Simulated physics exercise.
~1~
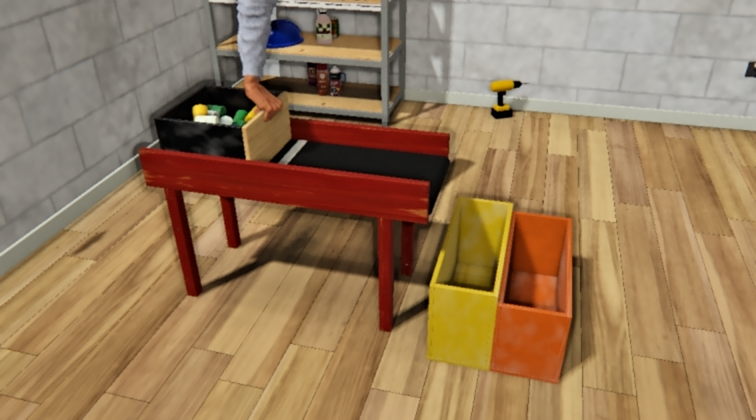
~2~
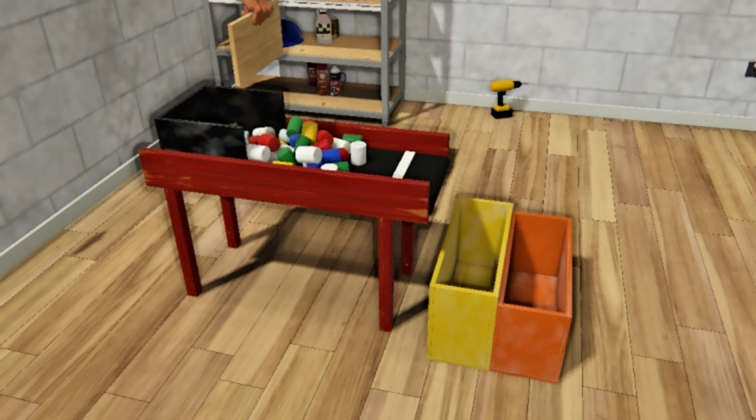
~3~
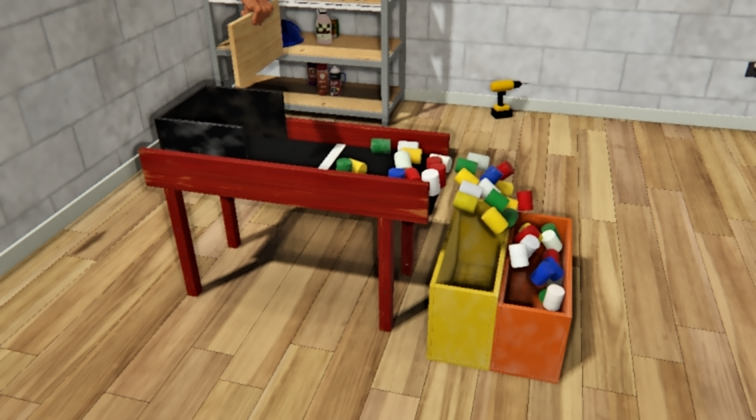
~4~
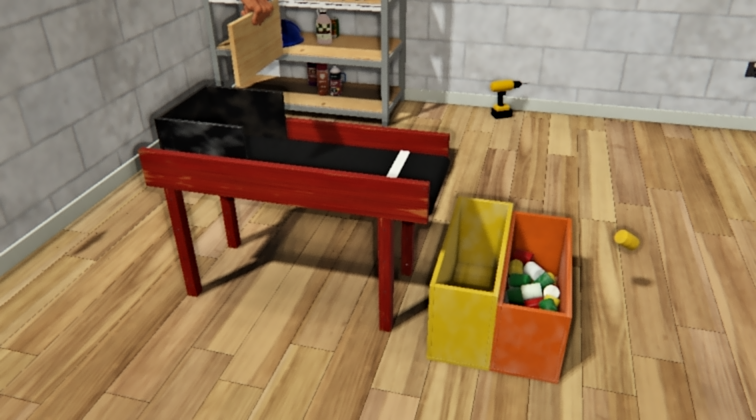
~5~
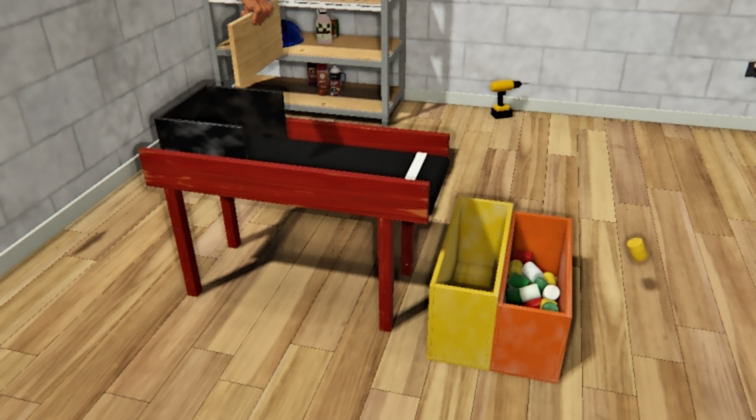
In a white-walled workshop, a hand lifts a gate and a black conveyor tips colourful jars into an orange box, one landing beyond.
